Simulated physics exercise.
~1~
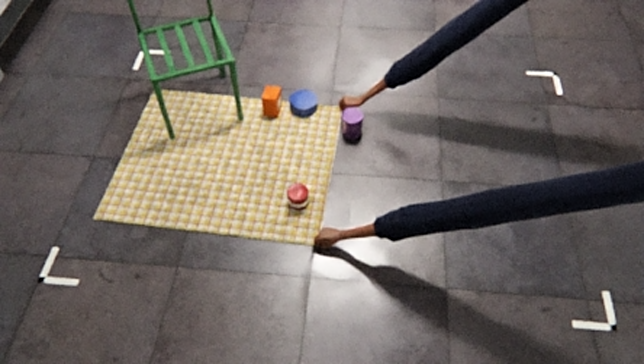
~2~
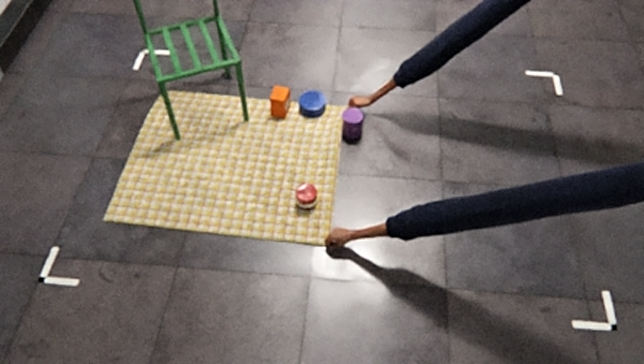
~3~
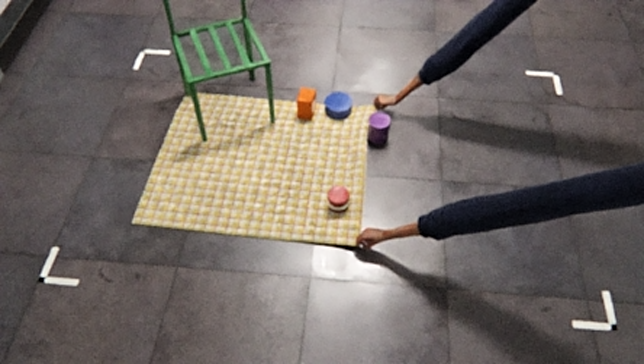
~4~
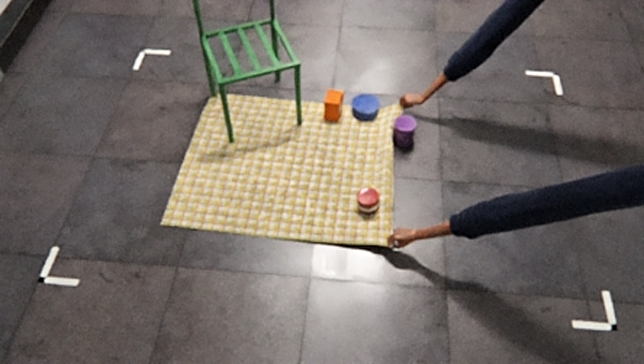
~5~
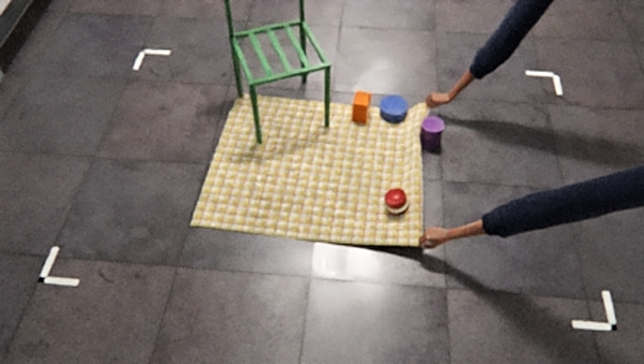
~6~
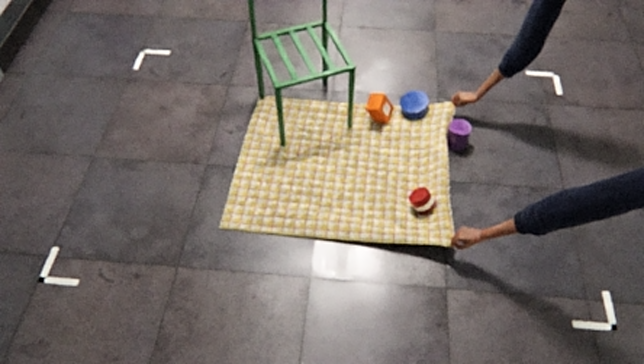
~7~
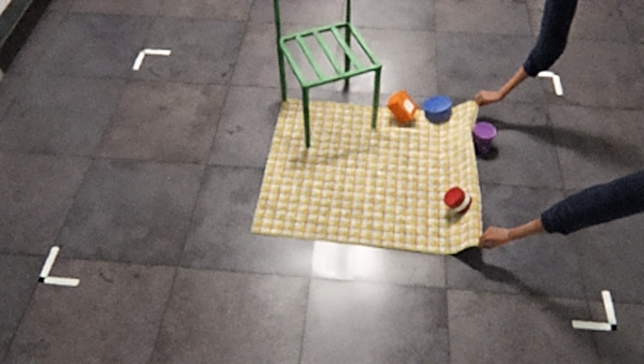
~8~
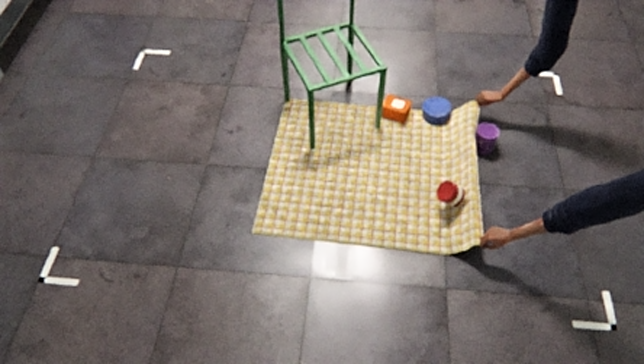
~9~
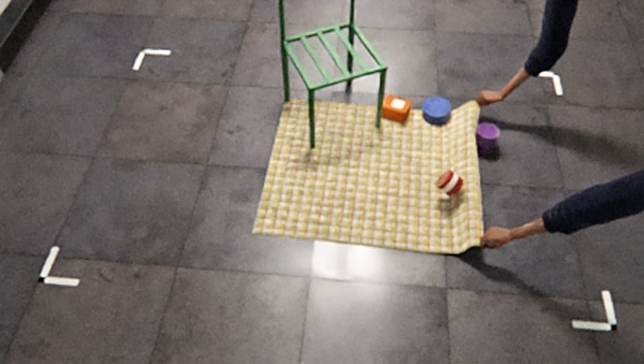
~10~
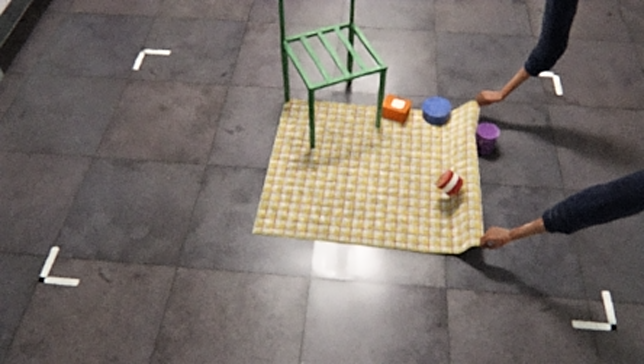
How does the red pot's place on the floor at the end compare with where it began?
The red pot ends well to the right of where it began, and slightly farther up in the view. It is still on the rug, near its right side.
